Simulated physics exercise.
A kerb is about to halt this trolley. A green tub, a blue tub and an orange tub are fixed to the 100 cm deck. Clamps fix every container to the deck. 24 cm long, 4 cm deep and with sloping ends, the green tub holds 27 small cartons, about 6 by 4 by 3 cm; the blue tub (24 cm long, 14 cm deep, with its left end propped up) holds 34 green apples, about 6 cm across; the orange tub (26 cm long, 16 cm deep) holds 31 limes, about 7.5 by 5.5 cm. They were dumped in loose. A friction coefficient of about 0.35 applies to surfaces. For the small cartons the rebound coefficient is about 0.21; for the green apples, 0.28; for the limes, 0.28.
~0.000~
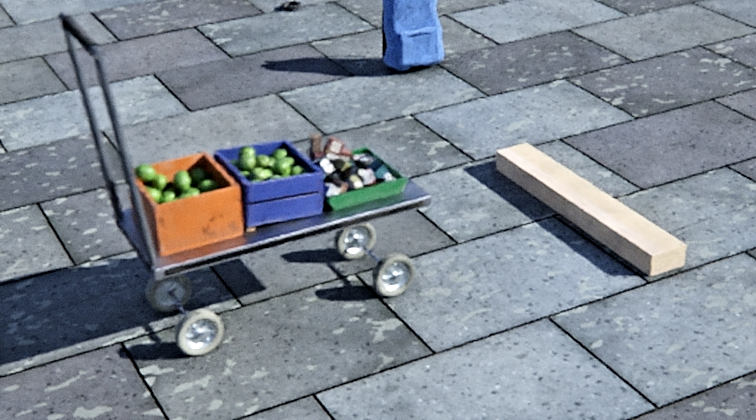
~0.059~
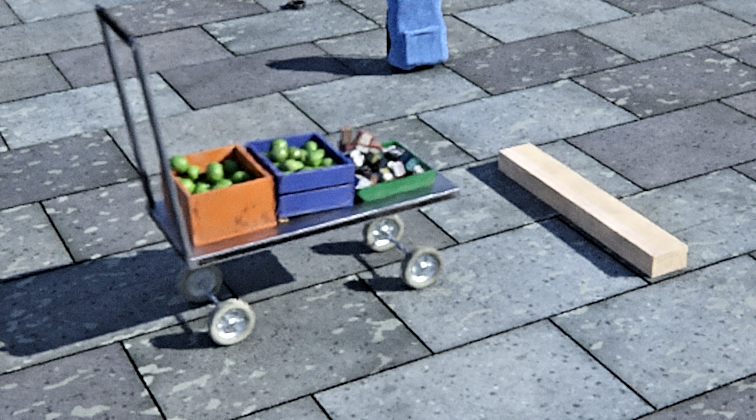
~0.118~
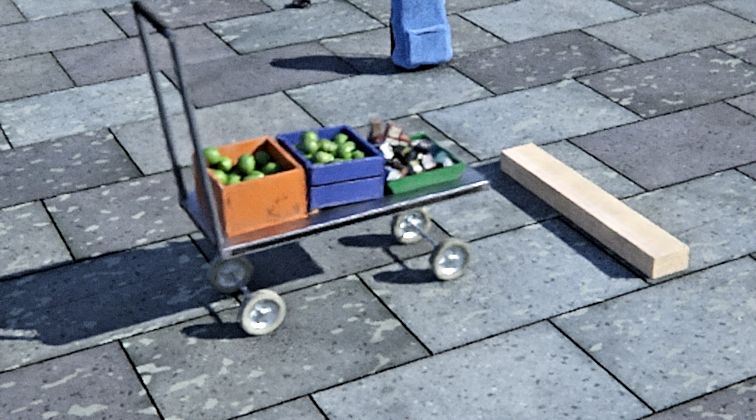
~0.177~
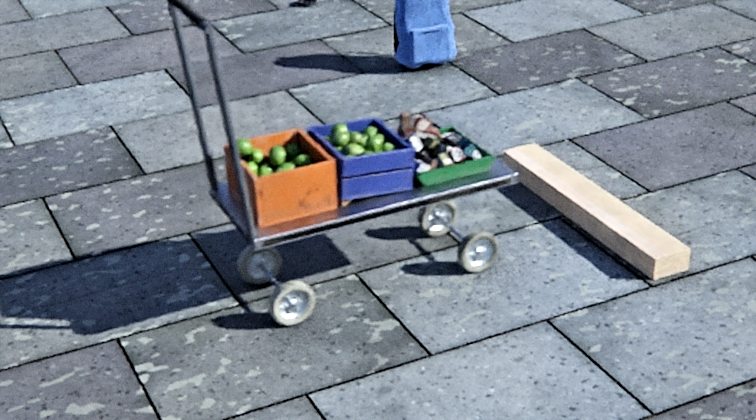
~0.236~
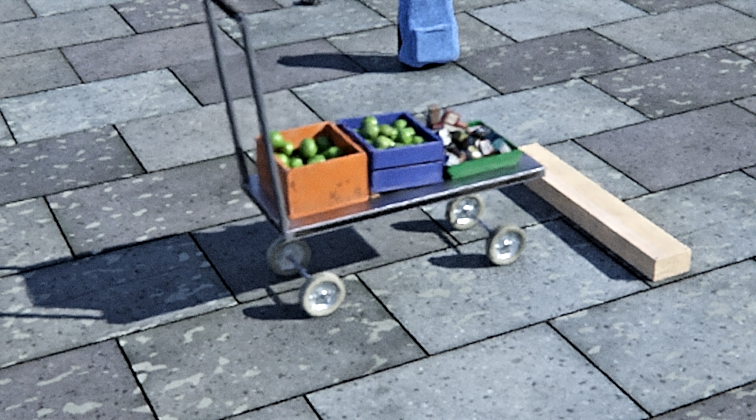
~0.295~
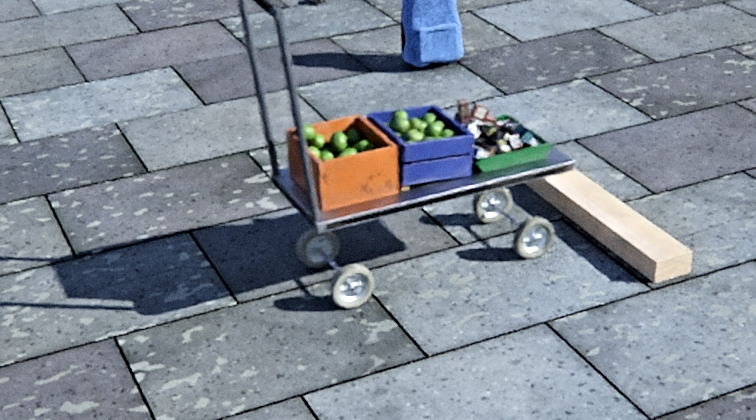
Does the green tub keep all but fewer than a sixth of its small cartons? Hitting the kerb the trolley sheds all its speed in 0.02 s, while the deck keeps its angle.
No, over a sixth of them go.
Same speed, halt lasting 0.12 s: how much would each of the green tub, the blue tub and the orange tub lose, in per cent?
You'd end up with green tub at 30 %, blue tub at 0 % and orange tub at 0 %.
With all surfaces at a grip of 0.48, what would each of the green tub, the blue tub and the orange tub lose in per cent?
In that setup green tub sheds 40 percent, blue tub sheds 10 percent, and orange tub sheds 0 percent.
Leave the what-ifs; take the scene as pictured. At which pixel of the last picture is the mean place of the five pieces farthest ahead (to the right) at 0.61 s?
The five leading pieces sit around (619, 114).
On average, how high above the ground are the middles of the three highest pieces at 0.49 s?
Mean height: Some 62 cm.
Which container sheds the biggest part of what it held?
It's the green tub.
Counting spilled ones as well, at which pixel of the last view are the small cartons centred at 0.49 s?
Middle approx. (558, 115).
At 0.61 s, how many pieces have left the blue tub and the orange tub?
Estimated count: Blue tub around 1, orange tub around 0.
After 0.39 s, the wheels strike.
After 0.49 s, 3 of 27 out of the green tub, 0 of 34 out of the blue tub and 0 of 31 out of the orange tub.
After 0.61 s, 8 of 27 out of the green tub, 1 of 34 out of the blue tub and 0 of 31 out of the orange tub.
After 0.84 s, 9 of 27 out of the green tub, 2 of 34 out of the blue tub and 0 of 31 out of the orange tub.
Outcome (at 1.34 s), 9 of 27 out of the green tub, 2 of 34 out of the blue tub and 0 of 31 out of the orange tub. Asked share, 9 of 27, 33 per cent.
